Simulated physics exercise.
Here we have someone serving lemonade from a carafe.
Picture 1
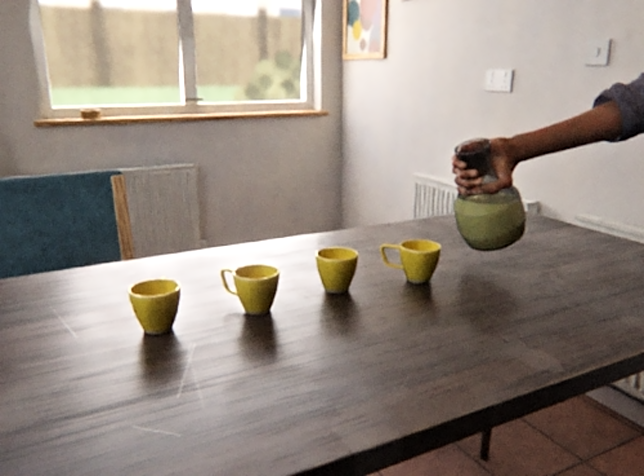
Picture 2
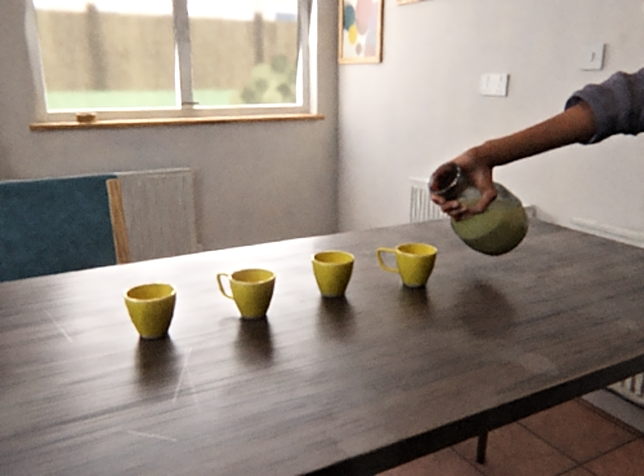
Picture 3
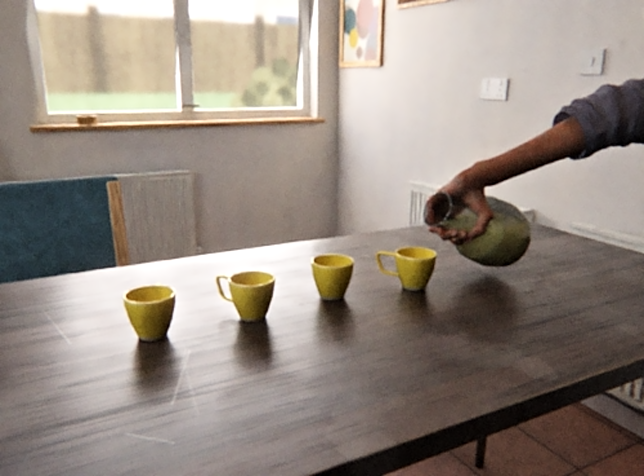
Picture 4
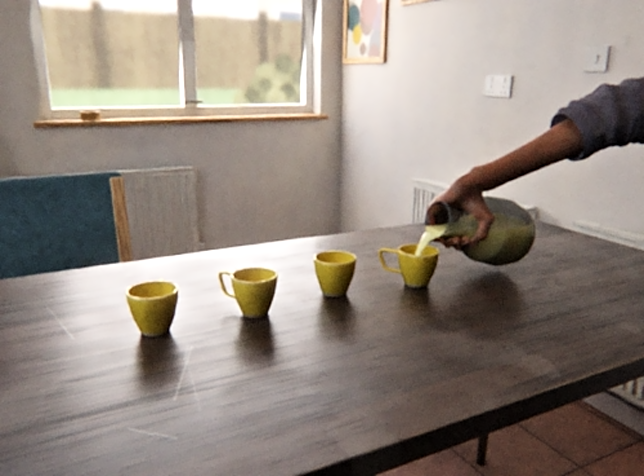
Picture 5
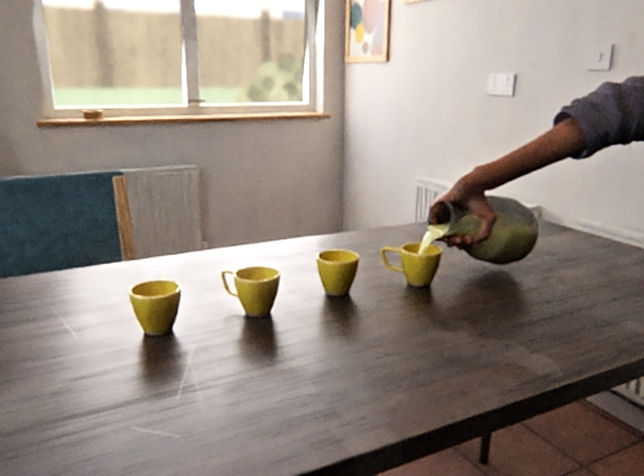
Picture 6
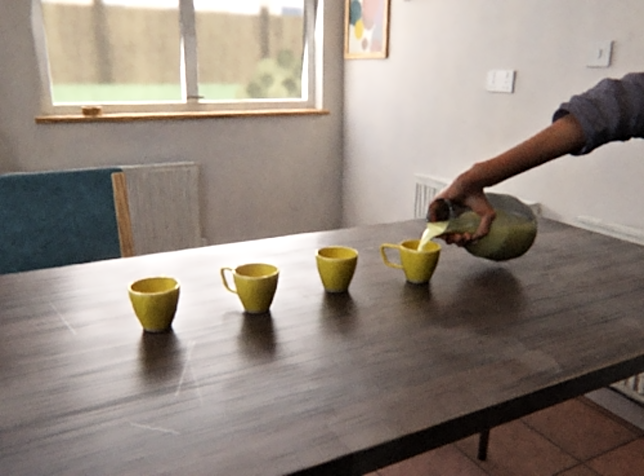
A dark-skinned arm in a rolled grey-blue sleeve reaches in from the right over a dark wooden table, seen from slightly above in a room with a window. Four yellow cups stand in a row, with a teal chair behind at left and a glass carafe of pale green-yellow drink at right. The hand tips the carafe leftward and pours into the rightmost cup, while the view shifts slightly.
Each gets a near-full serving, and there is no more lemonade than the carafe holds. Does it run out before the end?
What the carafe holds will do.
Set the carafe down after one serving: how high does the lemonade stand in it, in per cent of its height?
Close to 35 %.
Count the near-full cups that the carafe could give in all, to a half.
About 6.5.
A moment on, the first is about two thirds full.
Further on, the first is done and the carafe has nearly all of its load.
When it is over, all four are full and about a third of the lemonade is over.
